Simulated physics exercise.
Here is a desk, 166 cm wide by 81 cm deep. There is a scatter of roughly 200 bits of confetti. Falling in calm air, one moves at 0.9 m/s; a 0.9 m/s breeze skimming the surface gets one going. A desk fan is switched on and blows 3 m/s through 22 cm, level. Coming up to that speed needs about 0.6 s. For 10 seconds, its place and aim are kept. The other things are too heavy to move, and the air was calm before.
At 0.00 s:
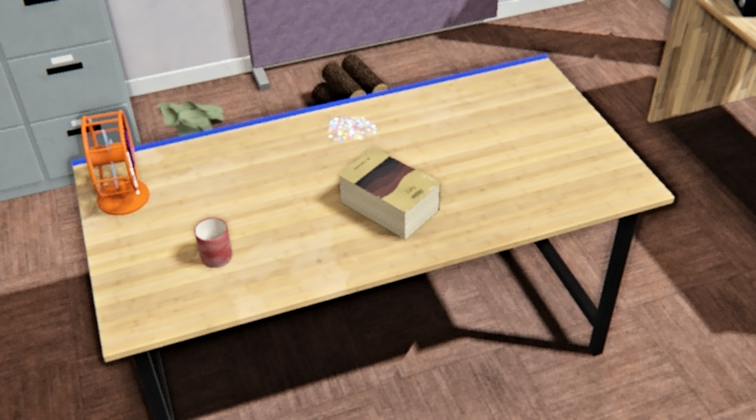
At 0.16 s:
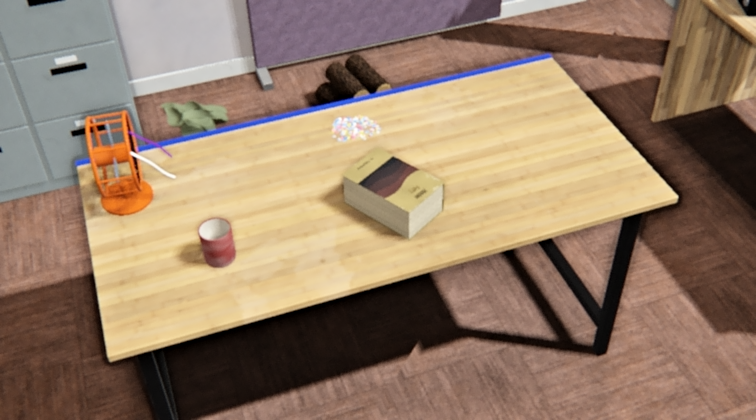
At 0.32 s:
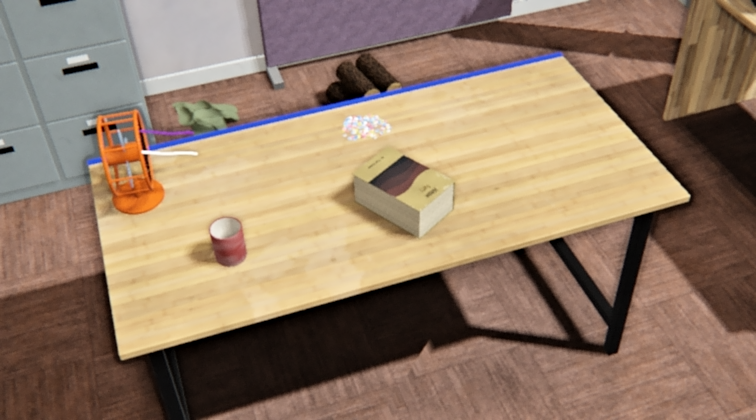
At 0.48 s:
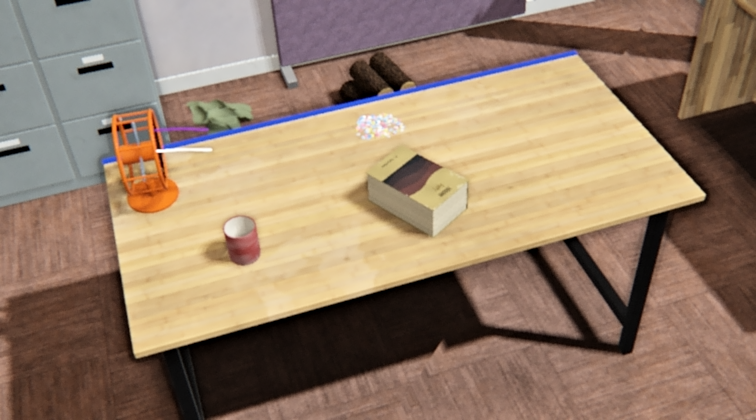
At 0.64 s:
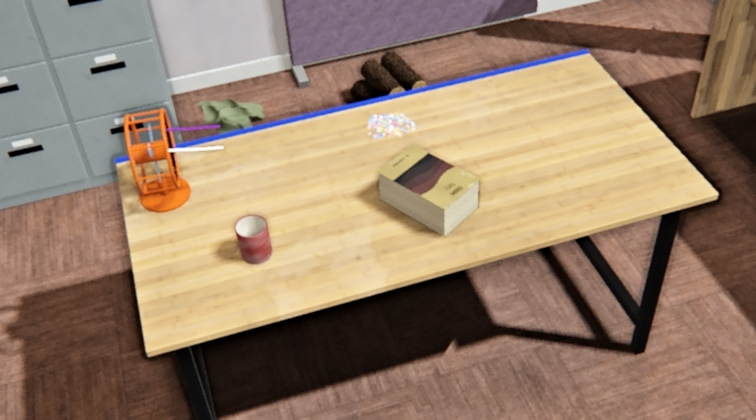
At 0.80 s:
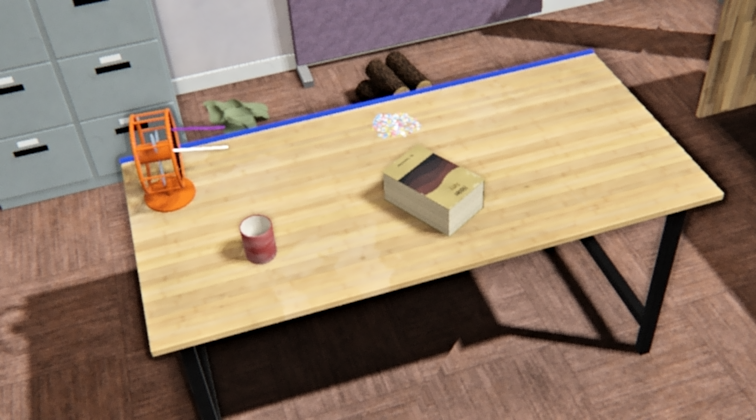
On a wooden desk with a blue edge, an orange fan started up at the left and its streamers lifted toward the right, while the confetti, book and red mug stayed where they were.
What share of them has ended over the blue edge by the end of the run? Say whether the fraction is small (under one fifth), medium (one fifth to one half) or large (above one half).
Large, above one half.
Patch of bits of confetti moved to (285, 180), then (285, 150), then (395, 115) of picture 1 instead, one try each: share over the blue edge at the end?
Going through the three spots in order, you'd get 2 percent, 80 percent and 90 percent.
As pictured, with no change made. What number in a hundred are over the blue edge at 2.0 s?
I'd say near 90 per cent by then.
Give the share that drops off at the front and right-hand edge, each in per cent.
About 0 per cent at the front edge and 5 per cent at the right-hand edge.
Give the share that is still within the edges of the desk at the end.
Close to 0 in a hundred are still there.
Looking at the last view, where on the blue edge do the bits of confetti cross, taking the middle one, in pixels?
Median crossing point, approx. (450, 82).
After 2.0 s, 93 % are over the blue edge; 80 % have settled or left.
After 3.2 s, 93 % are over the blue edge; 100 % have settled or left.
After 5.5 s, 93 % are over the blue edge; 100 % have settled or left.
After 10.0 s, at the end, 93 % are over the blue edge.
